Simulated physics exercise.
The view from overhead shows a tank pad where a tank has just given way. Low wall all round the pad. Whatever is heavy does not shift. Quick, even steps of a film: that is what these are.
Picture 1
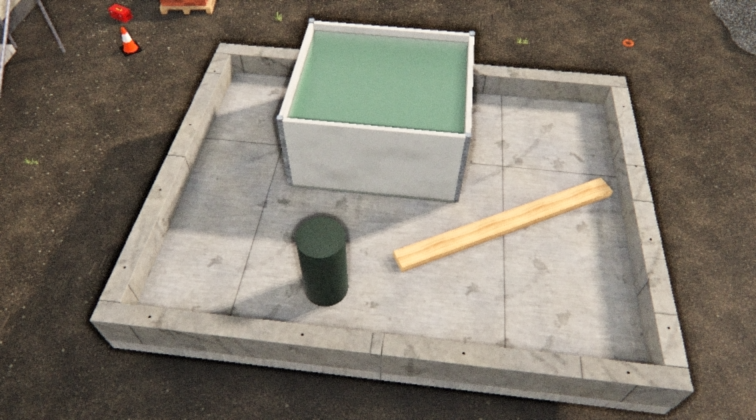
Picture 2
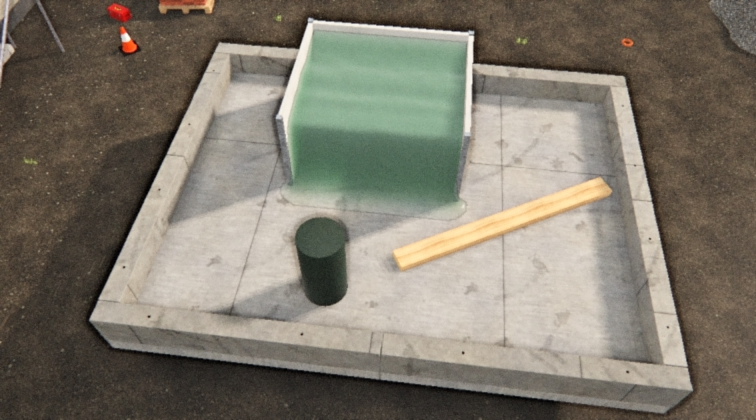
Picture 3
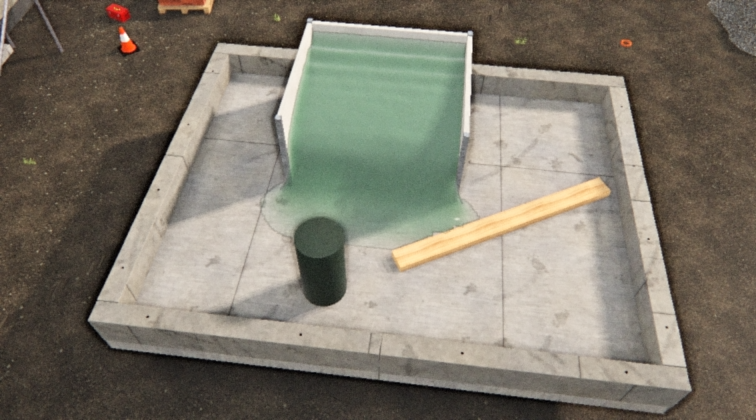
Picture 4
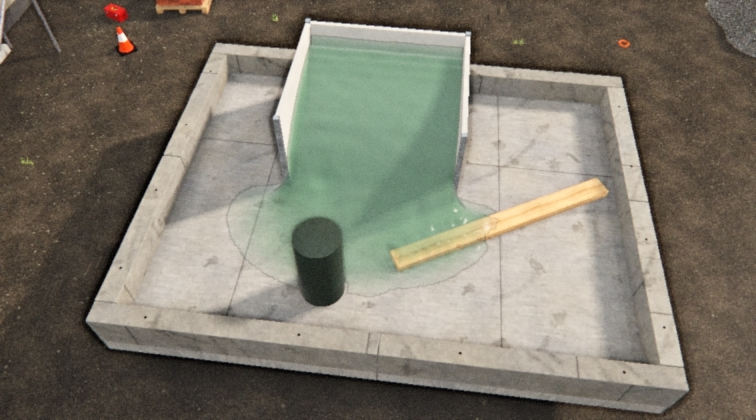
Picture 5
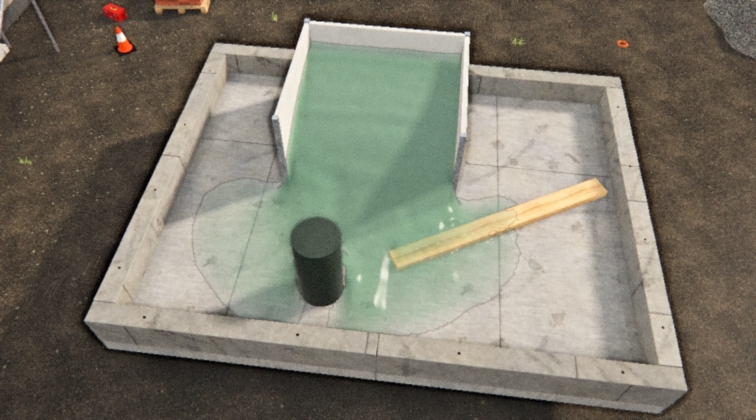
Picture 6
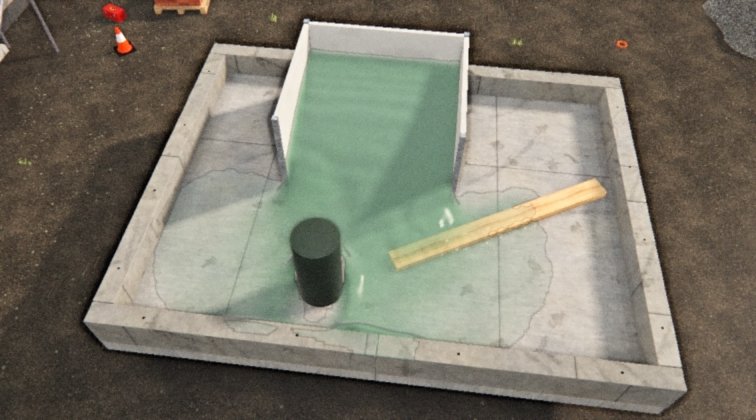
The video shows an overhead view of a walled concrete pad where green liquid pours from the open front of a white tank, spreads around a dark cylinder and a wooden beam, and reaches the near wall.
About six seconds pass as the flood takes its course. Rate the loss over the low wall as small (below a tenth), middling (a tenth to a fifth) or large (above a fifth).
Middling.
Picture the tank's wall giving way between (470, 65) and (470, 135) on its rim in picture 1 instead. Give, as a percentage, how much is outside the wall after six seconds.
Close to 16 per cent, I reckon.
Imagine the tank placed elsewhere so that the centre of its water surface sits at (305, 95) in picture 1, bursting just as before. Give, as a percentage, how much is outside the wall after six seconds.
Result: Around 20 %.
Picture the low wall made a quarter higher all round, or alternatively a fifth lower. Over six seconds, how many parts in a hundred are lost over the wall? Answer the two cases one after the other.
First try roughly 8 per cent, second try roughly 24 per cent.
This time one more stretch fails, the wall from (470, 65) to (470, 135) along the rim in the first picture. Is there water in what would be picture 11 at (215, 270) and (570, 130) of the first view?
Going through them one by one, I'd say spared, then drenched.
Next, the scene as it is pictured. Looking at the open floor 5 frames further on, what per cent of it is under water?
60 %.
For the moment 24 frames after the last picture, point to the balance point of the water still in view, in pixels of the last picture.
Point: (383, 203).
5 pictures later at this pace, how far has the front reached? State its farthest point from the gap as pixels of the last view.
Front's tip: Near (631, 376).
A moment on, water covers 50 % of the floor; the low wall has let 0 % over.
Next, water covers 55 % of the floor; the low wall has let 2 % over.
Then, water covers 75 % of the floor; the low wall has let 13 % over.
Later, water covers 80 % of the floor; the low wall has let 15 % over.
In the end, water covers 80 % of the floor; the low wall has let 15 % over.
